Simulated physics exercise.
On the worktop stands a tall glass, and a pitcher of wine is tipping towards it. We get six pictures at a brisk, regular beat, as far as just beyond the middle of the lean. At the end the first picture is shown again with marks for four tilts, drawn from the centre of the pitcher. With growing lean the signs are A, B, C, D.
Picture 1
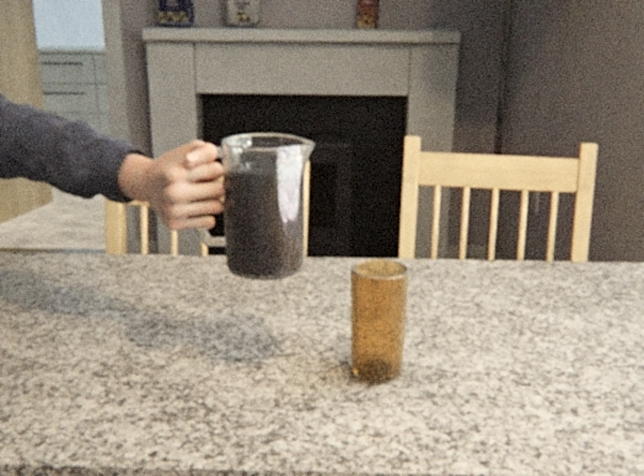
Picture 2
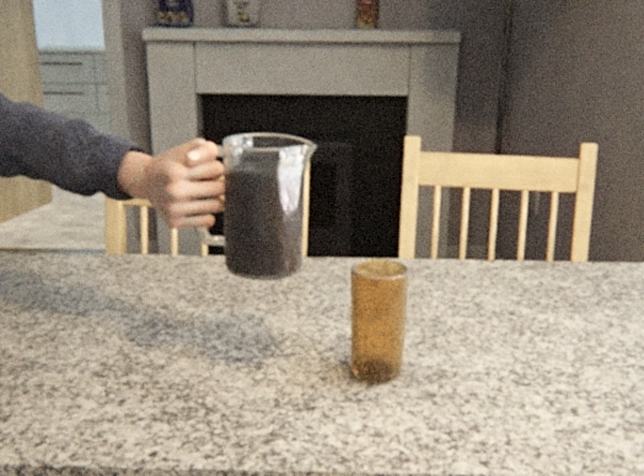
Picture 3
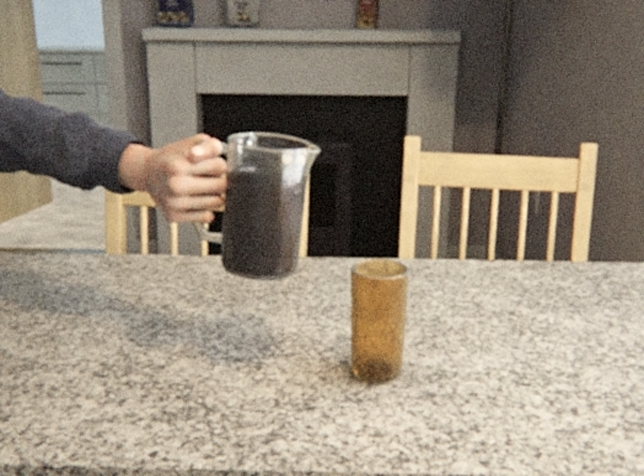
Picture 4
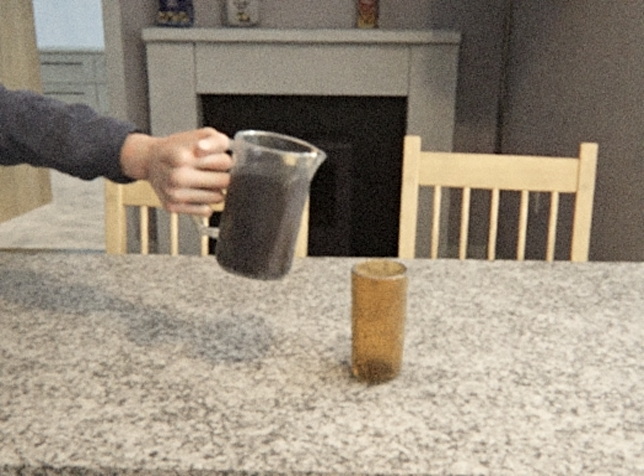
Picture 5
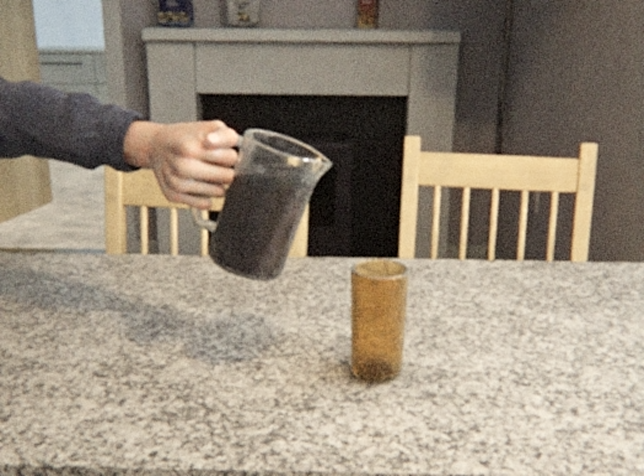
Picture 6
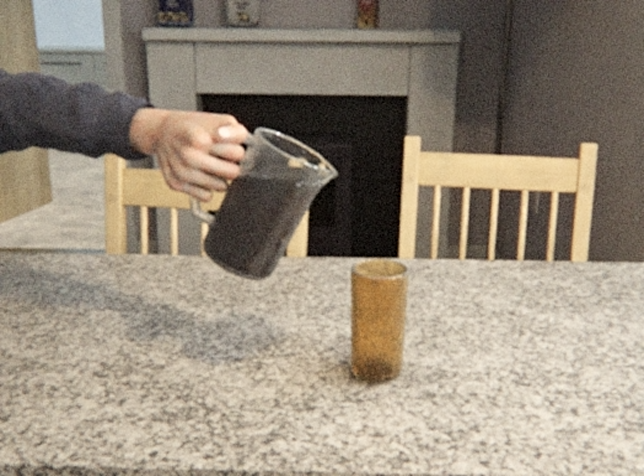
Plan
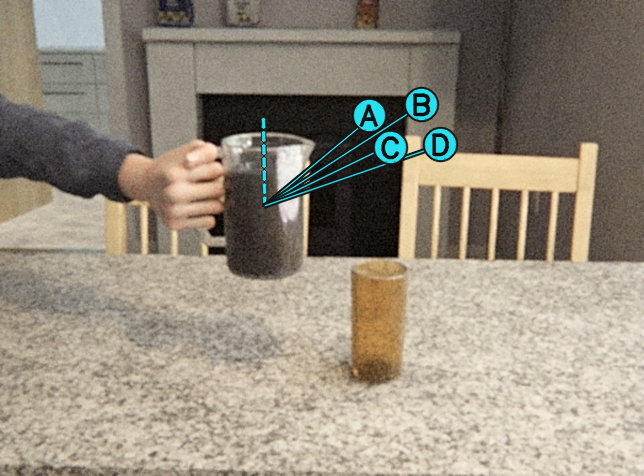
A hand steadily tilts a glass pitcher of dark liquid rightward above a speckled worktop.
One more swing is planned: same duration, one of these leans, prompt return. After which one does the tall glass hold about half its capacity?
C is best.
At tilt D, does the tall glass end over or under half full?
Over.
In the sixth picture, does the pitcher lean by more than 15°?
Yes.
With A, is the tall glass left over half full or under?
Under.
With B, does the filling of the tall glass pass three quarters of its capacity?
No, less.
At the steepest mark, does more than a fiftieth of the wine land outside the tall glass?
No.
In cyan, A at (357, 128); B at (407, 114); C at (373, 152); D at (424, 150).
With A, the tall glass ends with about 18 % of what it can hold.
With B, the tall glass ends with about 31 % of what it can hold.
With C, the tall glass ends with about 49 % of what it can hold.
With D, the tall glass ends with about 71 % of what it can hold.
